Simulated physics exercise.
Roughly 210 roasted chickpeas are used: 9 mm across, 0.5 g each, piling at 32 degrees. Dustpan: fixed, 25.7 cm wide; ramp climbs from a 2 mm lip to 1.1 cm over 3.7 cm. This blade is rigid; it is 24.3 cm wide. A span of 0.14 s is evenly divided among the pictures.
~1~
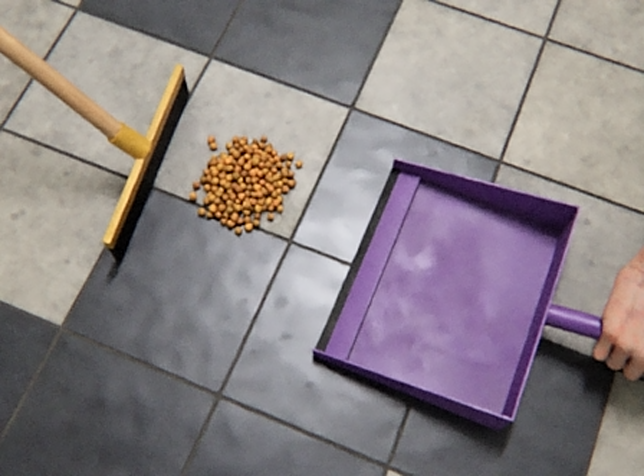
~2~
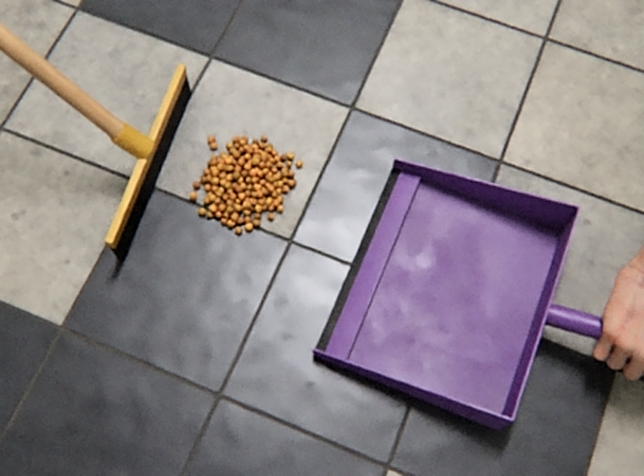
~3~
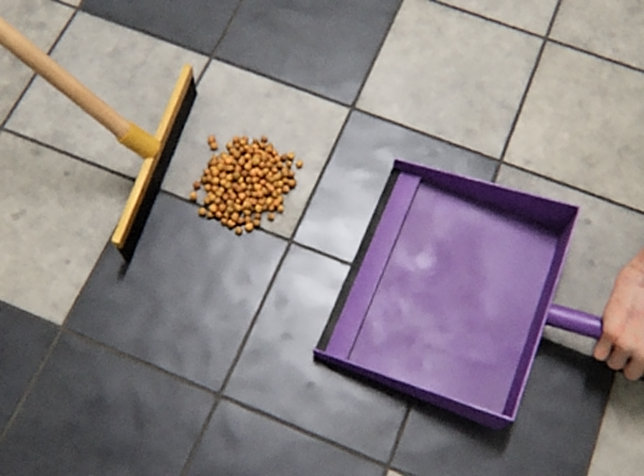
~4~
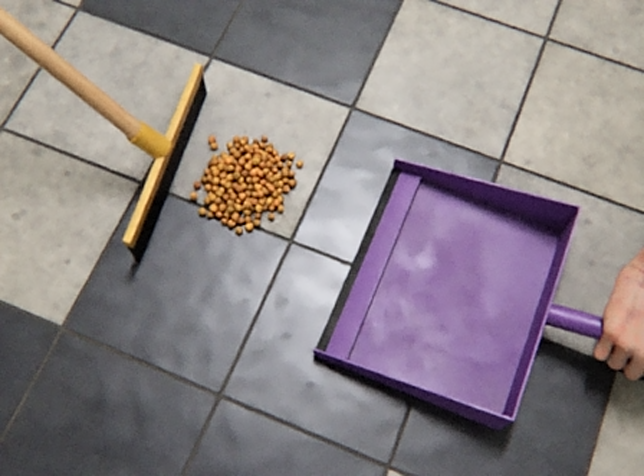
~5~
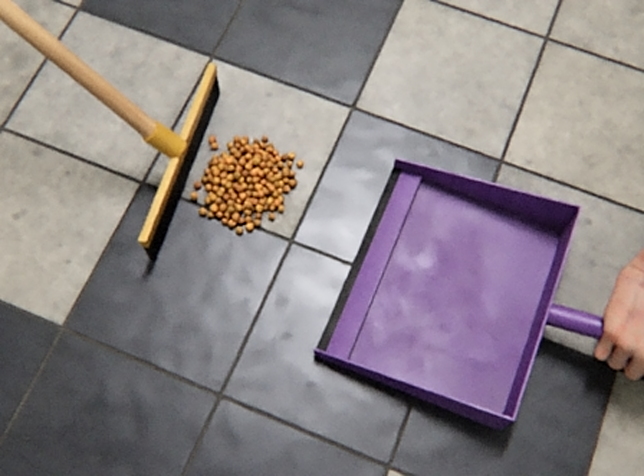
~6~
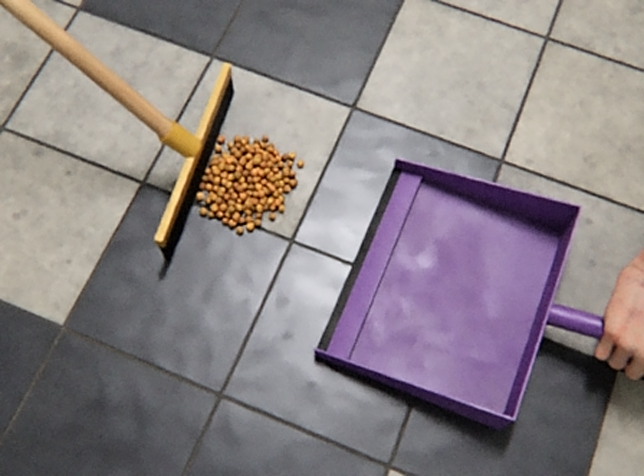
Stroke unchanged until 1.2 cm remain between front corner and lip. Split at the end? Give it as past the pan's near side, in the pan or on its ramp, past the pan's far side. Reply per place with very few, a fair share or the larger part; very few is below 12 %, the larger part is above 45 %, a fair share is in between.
Near side: Very few; pan: A fair share; far side: A fair share.
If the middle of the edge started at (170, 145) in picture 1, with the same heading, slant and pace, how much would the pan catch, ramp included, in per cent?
It would come to about 35 in a hundred.
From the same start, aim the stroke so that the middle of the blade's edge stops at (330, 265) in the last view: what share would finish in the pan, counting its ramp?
About 35 per cent.
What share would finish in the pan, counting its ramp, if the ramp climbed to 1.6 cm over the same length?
Estimate: About 35 in a hundred.
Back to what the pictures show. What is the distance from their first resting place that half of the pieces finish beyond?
I'd put it near 18 cm.
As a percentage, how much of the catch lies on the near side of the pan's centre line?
Something like 0 in a hundred.
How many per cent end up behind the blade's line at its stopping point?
Roughly 5 in a hundred.
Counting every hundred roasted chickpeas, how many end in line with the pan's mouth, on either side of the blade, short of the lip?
Close to 35 per cent of them end up there.
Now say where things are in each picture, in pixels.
Blade from (109, 243) to (180, 73), moved 0.0 cm, 0 of the pieces shifted so far; middle of the pieces at (246, 183); pan at (458, 297), in the first picture.
Blade from (112, 243) to (183, 72), moved 0.2 cm, 0 of the pieces shifted so far; middle of the pieces at (246, 183), in the second picture.
Blade from (119, 243) to (189, 72), moved 1.0 cm, 0 of the pieces shifted so far; middle of the pieces at (246, 183), in the third picture.
Blade from (130, 243) to (199, 72), moved 2.2 cm, 0 of the pieces shifted so far; middle of the pieces at (246, 183), in the fourth picture.
Blade from (145, 242) to (213, 72), moved 3.9 cm, 0 of the pieces shifted so far; middle of the pieces at (247, 183), in the fifth picture.
Blade from (161, 242) to (227, 71), moved 5.6 cm, 4 of the pieces shifted so far; middle of the pieces at (247, 183); pan at (459, 296), in the sixth picture.
Then, 0.17 s after the last picture, middle of the blade 12 cm from the lip; 0 % over the lip, far side 5 %, near side 0 %.
Then, 0.29 s after the last picture, middle of the blade 5 cm from the lip; 5 % over the lip, far side 20 %, near side 0 %.
Then, 0.54 s after the last picture, middle of the blade 3 cm from the lip; 40 % over the lip, far side 25 %, near side 0 %.
In the end, near side 0 %, pan 40 %, far side 25 %, in front of the lip or behind the blade 35 %.
